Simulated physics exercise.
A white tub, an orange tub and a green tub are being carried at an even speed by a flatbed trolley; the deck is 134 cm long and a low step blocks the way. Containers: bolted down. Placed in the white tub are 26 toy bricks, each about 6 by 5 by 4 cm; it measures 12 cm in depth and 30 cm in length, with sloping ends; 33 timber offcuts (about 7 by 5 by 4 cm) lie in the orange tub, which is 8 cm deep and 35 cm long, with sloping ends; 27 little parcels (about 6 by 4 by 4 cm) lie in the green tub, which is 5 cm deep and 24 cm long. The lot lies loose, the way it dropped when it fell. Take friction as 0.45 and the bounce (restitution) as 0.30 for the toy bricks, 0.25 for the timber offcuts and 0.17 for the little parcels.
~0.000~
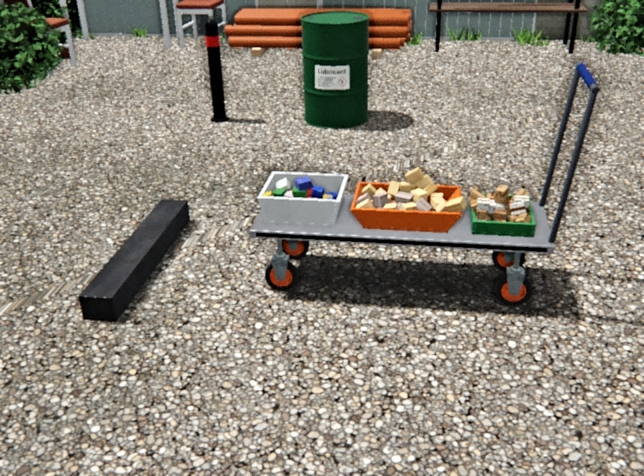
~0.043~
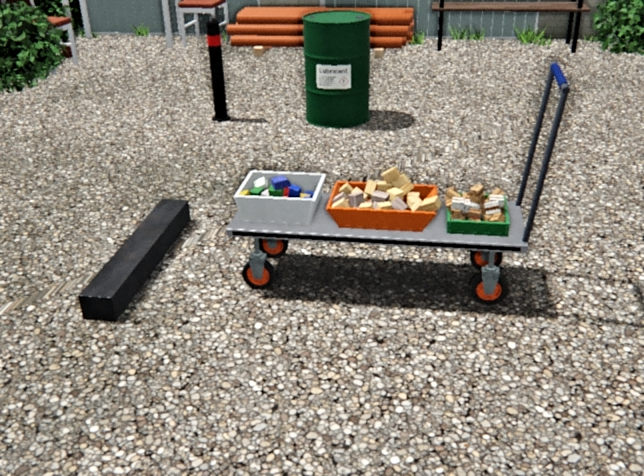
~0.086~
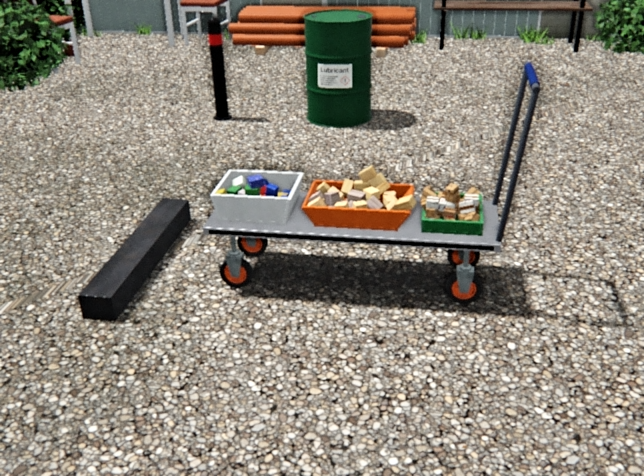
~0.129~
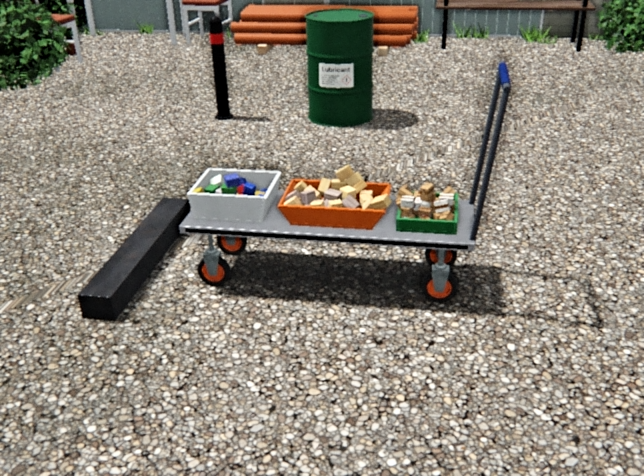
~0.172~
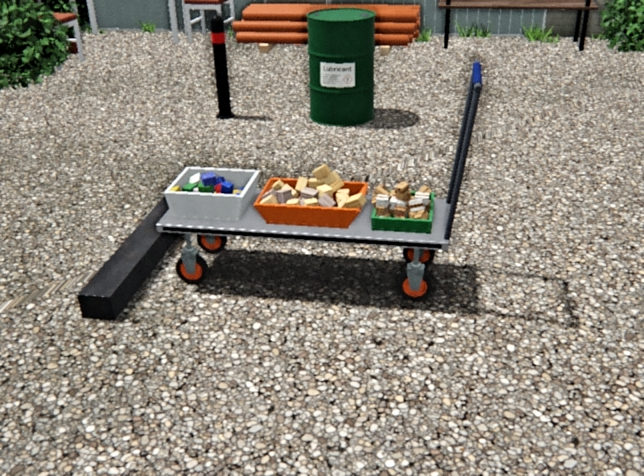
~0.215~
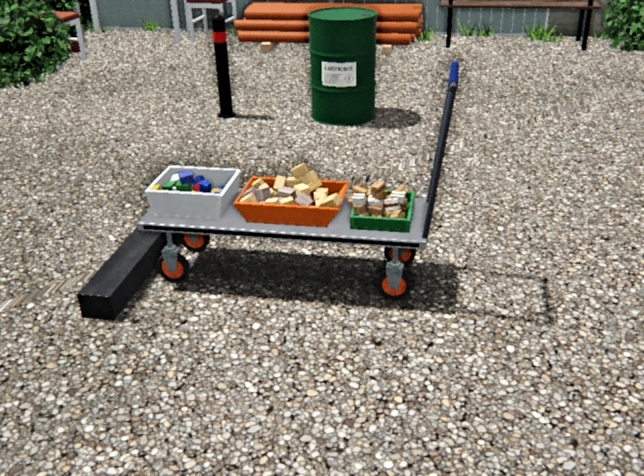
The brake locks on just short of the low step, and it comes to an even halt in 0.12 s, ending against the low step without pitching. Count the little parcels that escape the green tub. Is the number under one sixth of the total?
No, it is over one sixth.
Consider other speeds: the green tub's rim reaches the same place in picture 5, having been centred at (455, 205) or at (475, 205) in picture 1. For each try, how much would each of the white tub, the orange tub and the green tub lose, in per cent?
Losses in order of the tries would be white tub 0 and 0 %, orange tub 0 and 10 %, green tub 30 and 30 %.
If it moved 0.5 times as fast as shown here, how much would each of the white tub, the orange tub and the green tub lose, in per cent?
In that case the white tub sheds 0 per cent, the orange tub 0 per cent and the green tub 30 per cent.
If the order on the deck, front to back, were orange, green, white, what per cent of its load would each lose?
Then white tub 0, orange tub 20, green tub 30 per cent.
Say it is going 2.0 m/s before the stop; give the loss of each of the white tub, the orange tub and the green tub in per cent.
In that case the white tub sheds 0 per cent of its load, the orange tub 10 per cent, and the green tub 20 per cent.
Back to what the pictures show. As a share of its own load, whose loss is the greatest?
That's the green tub.
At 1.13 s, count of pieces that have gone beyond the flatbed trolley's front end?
I'd estimate close to 1 pieces.
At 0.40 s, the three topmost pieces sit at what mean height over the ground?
Mean height: Some 56 cm.
After 0.28 s, the white tub has all 26, the orange tub has all 33 and the green tub is down by 4 of 27.
After 0.40 s, the white tub is down by 1 of 26, the orange tub is down by 4 of 33 and the green tub is down by 7 of 27.
After 0.63 s, the white tub is down by 1 of 26, the orange tub is down by 4 of 33 and the green tub is down by 8 of 27.
Final count (at 1.13 s), the white tub is down by 1 of 26, the orange tub is down by 4 of 33 and the green tub is down by 8 of 27. Asked share, 8 of 27, 30 per cent.
